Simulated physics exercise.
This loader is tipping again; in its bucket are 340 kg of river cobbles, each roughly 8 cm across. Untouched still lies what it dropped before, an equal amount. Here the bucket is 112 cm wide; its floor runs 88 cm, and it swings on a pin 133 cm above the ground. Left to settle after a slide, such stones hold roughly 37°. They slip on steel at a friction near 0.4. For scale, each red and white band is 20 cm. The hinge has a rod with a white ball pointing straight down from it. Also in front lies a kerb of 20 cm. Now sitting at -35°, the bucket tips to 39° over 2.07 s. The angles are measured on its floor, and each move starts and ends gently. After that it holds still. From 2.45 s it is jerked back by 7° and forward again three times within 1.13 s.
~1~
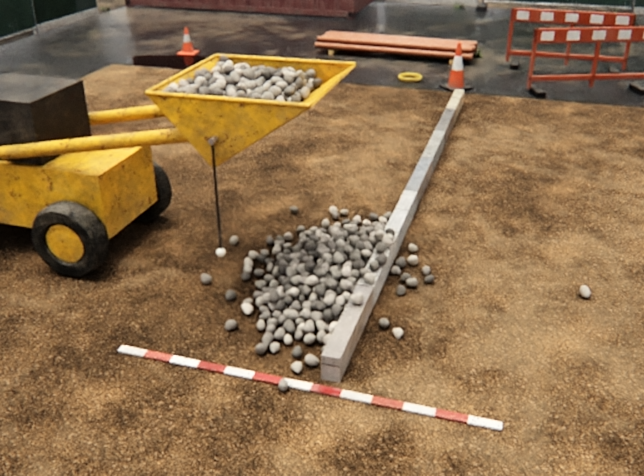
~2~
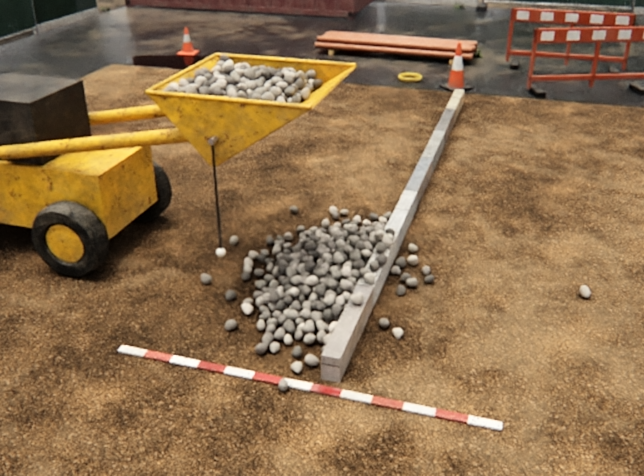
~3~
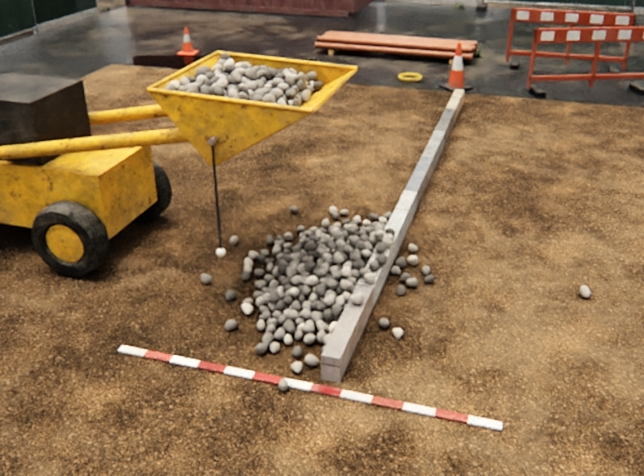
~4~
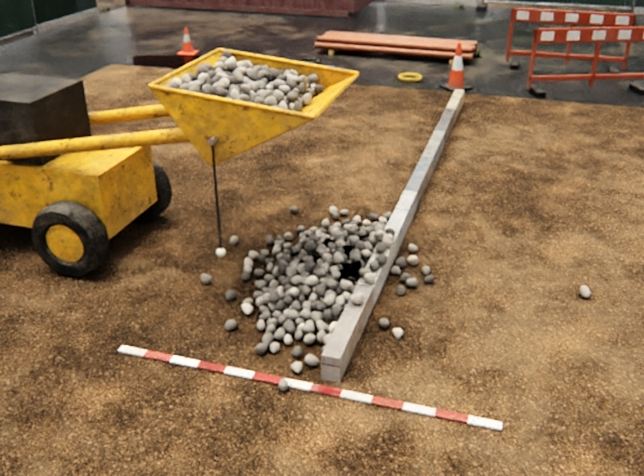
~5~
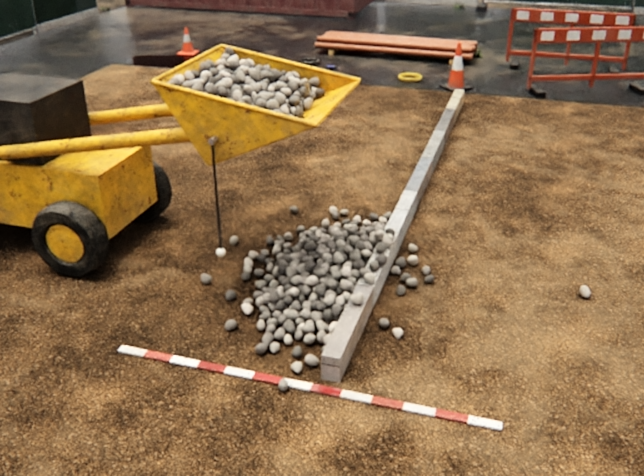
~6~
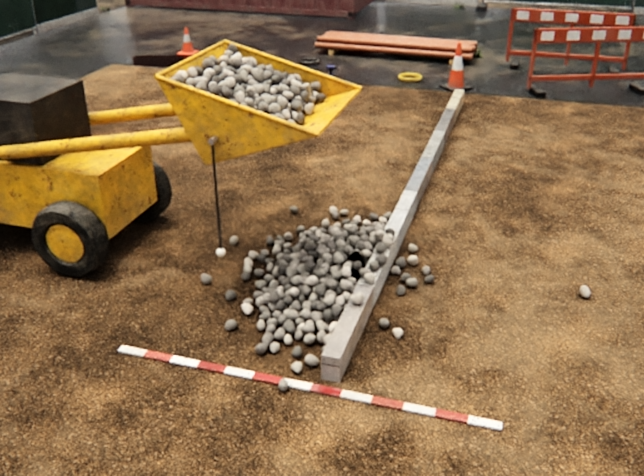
A yellow loader with black wheels stands at the left of a brown dirt floor, seen from above at an angle, its raised bucket filled with grey stones. More stones lie heaped against a long pale kerb at centre, with a red-and-white striped strip in front and orange cones and barriers behind. The bucket gradually tilts down to the right, its stones shifting slightly, while the camera stays still.
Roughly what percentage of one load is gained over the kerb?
Roughly 43 per cent.
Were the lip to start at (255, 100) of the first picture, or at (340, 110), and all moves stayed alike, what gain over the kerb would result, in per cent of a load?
Case one about 0 %, case two about 80 %.
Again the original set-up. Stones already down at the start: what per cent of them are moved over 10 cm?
Some 5 percent, give or take.
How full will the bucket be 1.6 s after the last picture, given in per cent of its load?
I'd say about 20 per cent.
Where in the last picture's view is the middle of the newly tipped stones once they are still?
They settle centred around (369, 273).
Then, 0.9 s after the last picture the floor is at 27°; in per cent of one load, 98 in the bucket, 99 on this side of the kerb, 3 over the kerb; the foremost stones are at (434, 284).
Then, 1.6 s after the last picture the floor is at 39°; in per cent of one load, 22 in the bucket, 165 on this side of the kerb, 13 over the kerb; the foremost stones are at (450, 282).
Then, 3.4 s after the last picture the floor is at 39°; in per cent of one load, 0 in the bucket, 154 on this side of the kerb, 46 over the kerb; the foremost stones are at (586, 315).
Then, 6.0 s after the last picture the floor is at 39°; in per cent of one load, 0 in the bucket, 154 on this side of the kerb, 46 over the kerb; the foremost stones are at (586, 315). Net gain over the kerb, 43.
